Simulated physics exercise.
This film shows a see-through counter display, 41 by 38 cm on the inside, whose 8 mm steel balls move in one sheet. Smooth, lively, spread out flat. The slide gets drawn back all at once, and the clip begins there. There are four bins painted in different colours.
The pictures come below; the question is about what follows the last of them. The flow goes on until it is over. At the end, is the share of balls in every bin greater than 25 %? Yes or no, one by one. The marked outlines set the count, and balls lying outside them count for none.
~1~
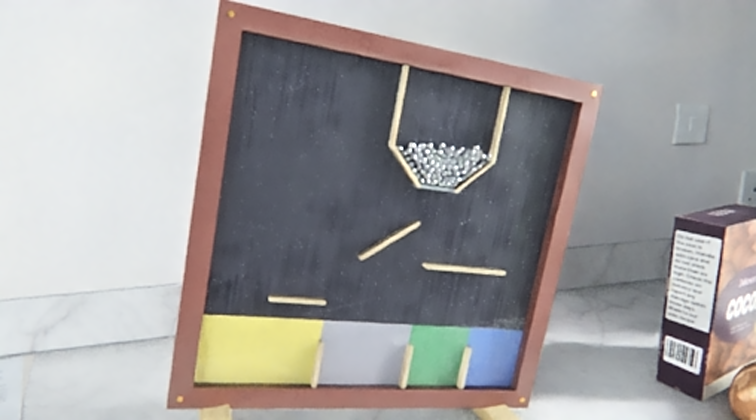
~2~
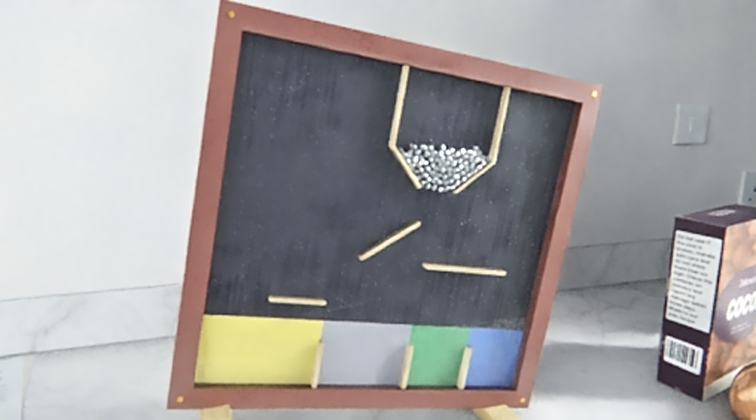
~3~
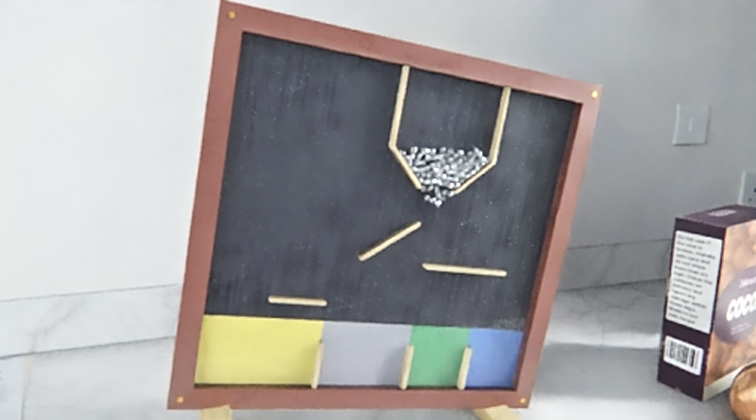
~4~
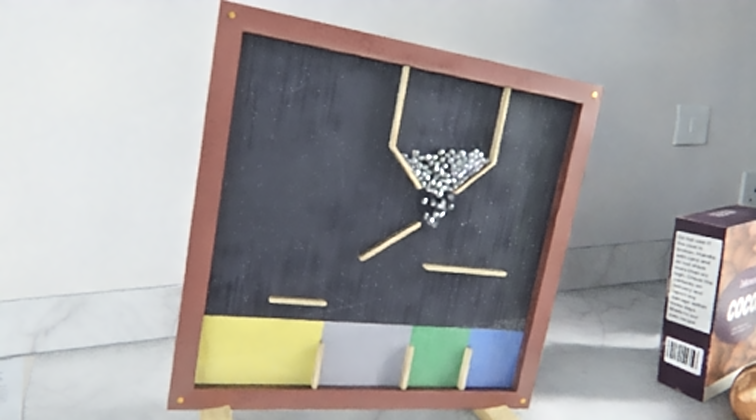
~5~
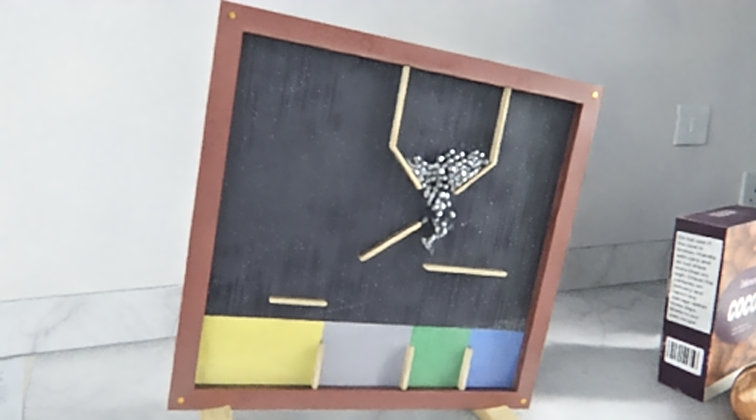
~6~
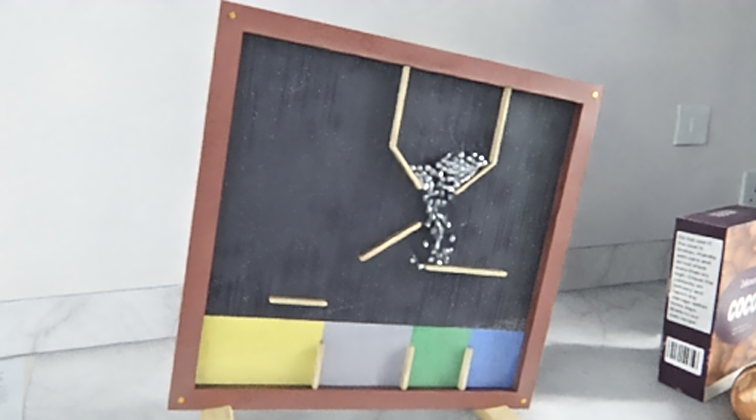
Blue bin: Yes, greater. Green bin: No, not greater. Yellow bin: No, not greater. Grey bin: Yes, greater.
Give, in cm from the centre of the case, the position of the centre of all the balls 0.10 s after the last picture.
Position estimate: Right 6 cm, below 1 cm.
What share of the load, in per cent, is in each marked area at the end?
Final shares - blue bin: 50; green bin: 0; yellow bin: 5; grey bin: 50.
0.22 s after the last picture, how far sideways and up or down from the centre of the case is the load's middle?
About 5 cm right and 7 cm below.
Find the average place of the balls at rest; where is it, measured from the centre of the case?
About 4 cm right and 19 cm below.
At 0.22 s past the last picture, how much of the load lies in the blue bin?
0 per cent.
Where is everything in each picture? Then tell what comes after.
Tilted 10° clockwise; about 80 balls; balls centred (442, 166); blue (491, 358), green (436, 356), yellow (260, 351), grey (363, 354); slide (415, 185) to (457, 191), in the first frame.
Balls centred (446, 163); 1 out, bottom ball (440, 189), in the second frame.
Balls centred (446, 167); 10 out, bottom ball (438, 203), in the third frame.
Balls centred (446, 175); 15 out, bottom ball (435, 225), in the fourth frame.
Balls centred (445, 187); 23 out, bottom ball (432, 252), in the fifth frame.
Balls centred (442, 193); 31 out, bottom ball (420, 266); wall ends (322, 344), (411, 347), (469, 349), (362, 258) to (418, 224), (427, 267) to (503, 273), (272, 299) to (324, 302), in the sixth frame.
Then, 0.10 s after the last picture, the balls' middle is 6 cm right of and 1 cm below the centre; grey 5 %.
Then, 0.22 s after the last picture, the balls' middle is 5 cm right of and 7 cm below the centre; grey 25 %.
Then, 0.45 s after the last picture, the balls' middle is 4 cm right of and 15 cm below the centre; blue 25 %, grey 50 %.
At rest 1.7 s after the last picture, blue 50 %, green 0 %, yellow 5 %, grey 50 %.
